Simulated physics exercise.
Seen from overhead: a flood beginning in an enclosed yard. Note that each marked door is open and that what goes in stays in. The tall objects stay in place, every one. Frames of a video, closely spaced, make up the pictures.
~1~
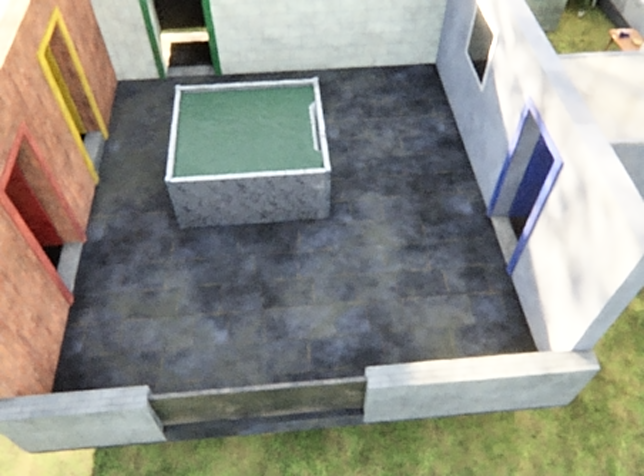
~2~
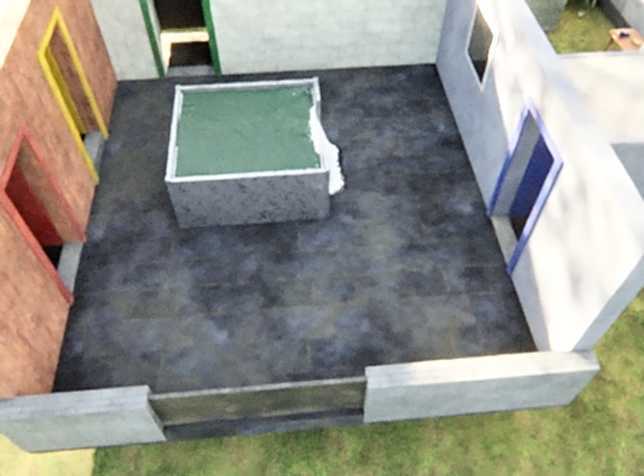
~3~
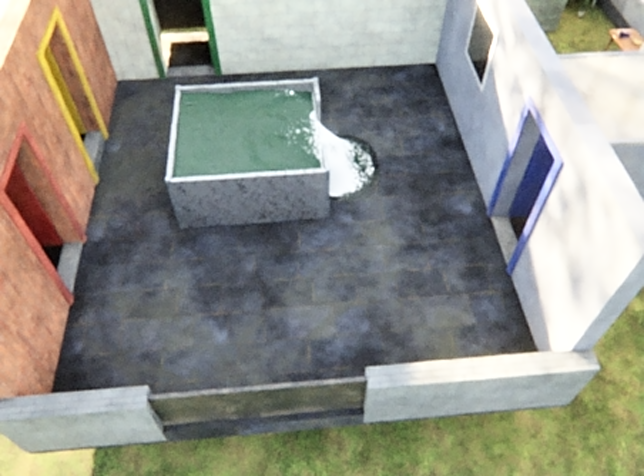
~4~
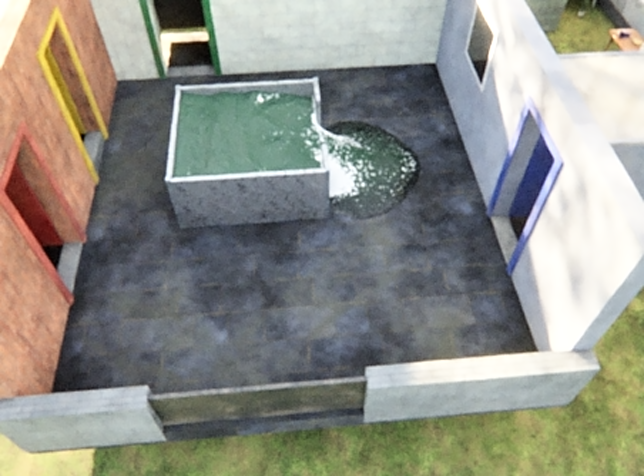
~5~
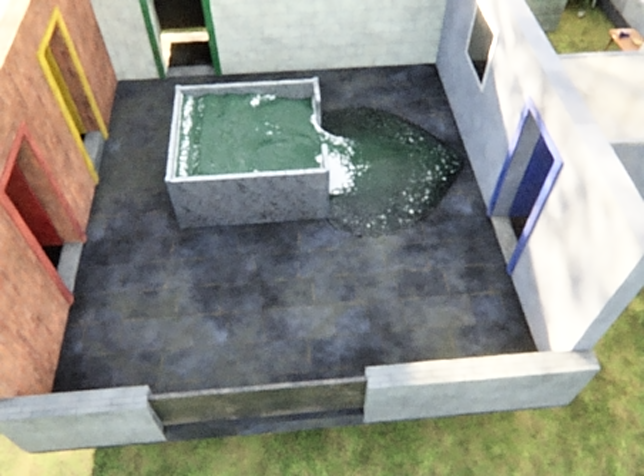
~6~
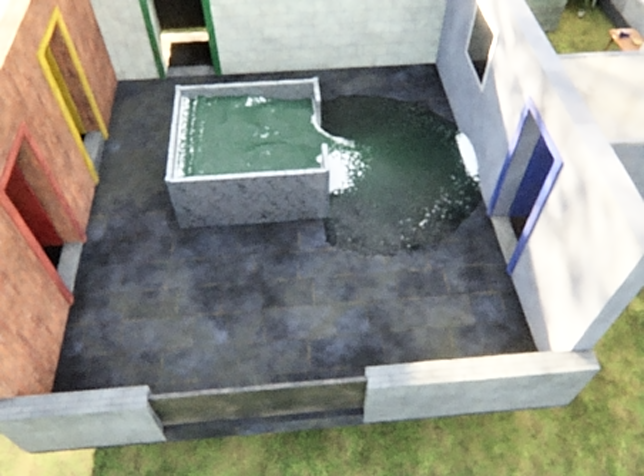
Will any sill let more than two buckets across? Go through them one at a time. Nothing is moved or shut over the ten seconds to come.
In the end yellow door: At most two buckets, blue door: Over two buckets, red door: Over two buckets, green door: Over two buckets.
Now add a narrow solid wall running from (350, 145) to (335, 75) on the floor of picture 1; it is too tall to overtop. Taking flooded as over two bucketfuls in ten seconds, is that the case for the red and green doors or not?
Taking them one at a time, the red door overshoots the limit and the green door falls short of the limit.
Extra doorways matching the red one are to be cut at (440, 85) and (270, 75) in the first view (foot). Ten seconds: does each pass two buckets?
Well, the first one tops it and the next one doesn't reach it.
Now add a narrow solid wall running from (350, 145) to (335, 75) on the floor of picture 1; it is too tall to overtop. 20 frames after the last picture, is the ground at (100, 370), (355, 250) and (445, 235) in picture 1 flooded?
Log, spots one to three: Spared; spared; swamped.
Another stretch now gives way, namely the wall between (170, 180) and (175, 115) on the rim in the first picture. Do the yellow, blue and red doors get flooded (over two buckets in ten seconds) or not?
Lab note: Yellow above the mark, blue above the mark, red above the mark.
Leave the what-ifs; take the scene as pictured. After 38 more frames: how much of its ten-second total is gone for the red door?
Around 0 in a hundred.
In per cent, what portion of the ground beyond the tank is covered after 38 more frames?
Near 95 in a hundred.
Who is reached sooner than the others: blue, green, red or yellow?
First comes the blue door.
A moment on, water covers 30 % of the floor; the yellow door not reached, the blue door under two buckets in, the red door not reached, the green door not reached.
Next, water covers 30 % of the floor; the yellow door not reached, the blue door over two buckets in, the red door not reached, the green door not reached.
Then, water covers 55 % of the floor; the yellow door not reached, the blue door far over two buckets in, the red door not reached, the green door wet at the sill, nothing in.
Later, water covers 95 % of the floor; the yellow door wet at the sill, nothing in, the blue door far over two buckets in, the red door wet at the sill, nothing in, the green door wet at the sill, nothing in.
In the end, water covers 100 % of the floor; the yellow door wet at the sill, nothing in, the blue door far over two buckets in, the red door over two buckets in, the green door over two buckets in.
